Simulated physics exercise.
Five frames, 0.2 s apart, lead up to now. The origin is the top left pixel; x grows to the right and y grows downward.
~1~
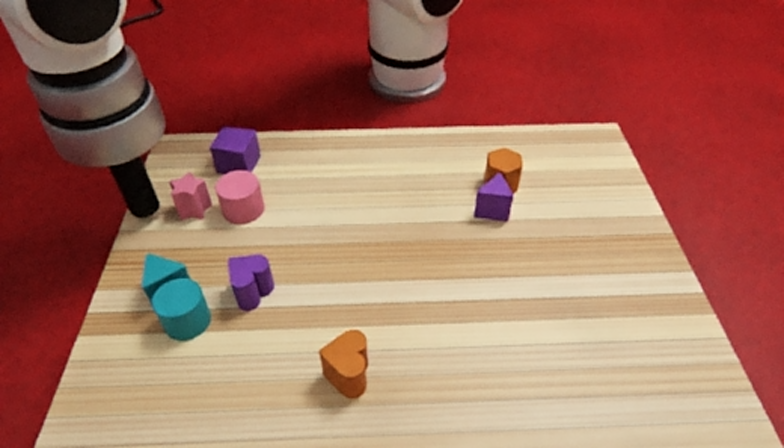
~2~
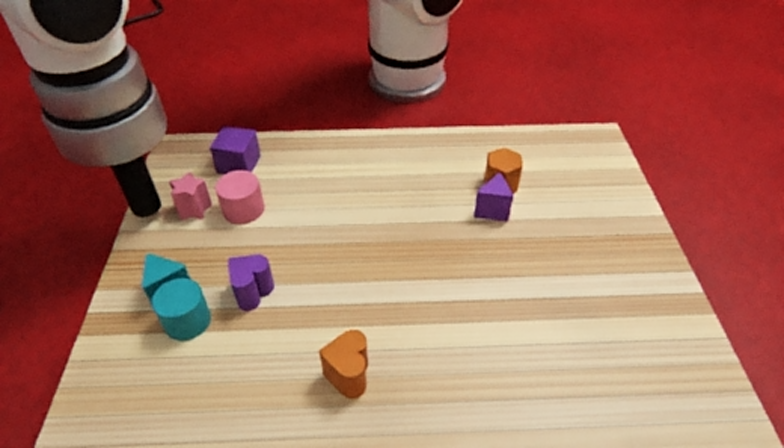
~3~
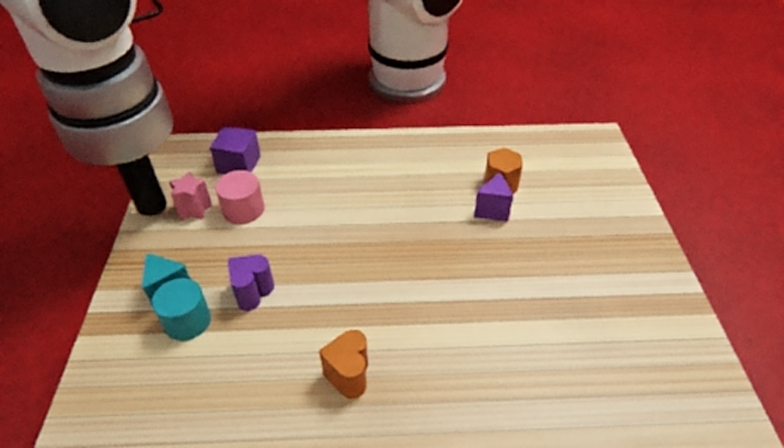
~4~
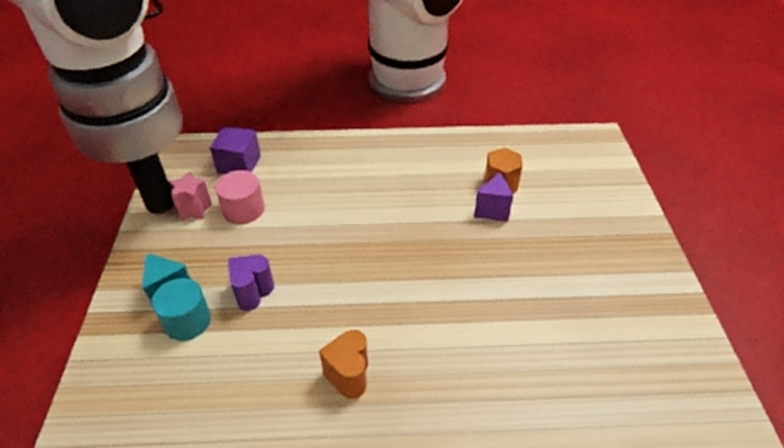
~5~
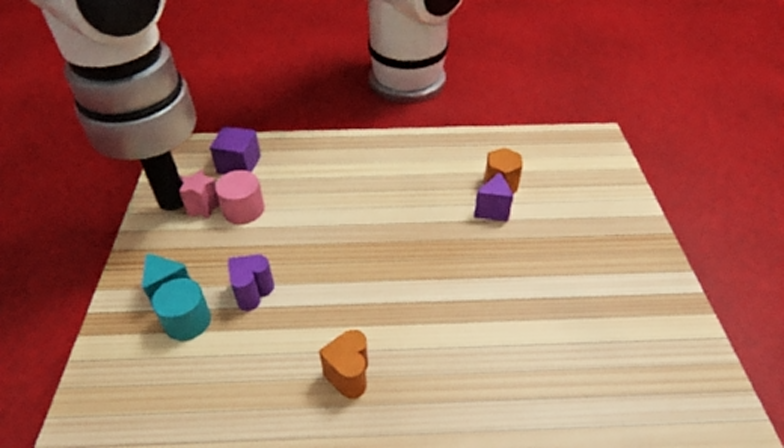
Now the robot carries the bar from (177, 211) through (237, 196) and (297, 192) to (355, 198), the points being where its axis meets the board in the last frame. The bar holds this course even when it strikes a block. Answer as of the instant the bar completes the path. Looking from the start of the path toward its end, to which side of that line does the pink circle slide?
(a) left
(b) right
Correct choice: B.
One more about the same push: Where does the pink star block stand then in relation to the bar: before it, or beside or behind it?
I believe the pink star block loses its place ahead of the bar and slips off.
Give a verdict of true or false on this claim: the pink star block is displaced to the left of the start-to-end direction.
True.
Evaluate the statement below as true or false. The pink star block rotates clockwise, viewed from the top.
Verdict: False.
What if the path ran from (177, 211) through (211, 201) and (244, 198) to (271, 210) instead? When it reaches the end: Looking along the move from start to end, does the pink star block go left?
Answer: Yes.
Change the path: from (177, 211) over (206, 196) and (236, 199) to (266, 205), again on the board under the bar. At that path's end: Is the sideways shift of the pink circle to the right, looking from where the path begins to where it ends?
Yes, that is how it ends up.
On the path given first. One third of the way, bar (237, 188); pink star block (259, 166); pink circle (285, 183).
Two thirds of the way, bar (296, 184); pink star block (317, 158), turned 20° anticlockwise; pink circle (307, 188).
At the end, bar (354, 189); pink star block (348, 153), turned 80° anticlockwise; purple square block in place; pink circle (319, 194).
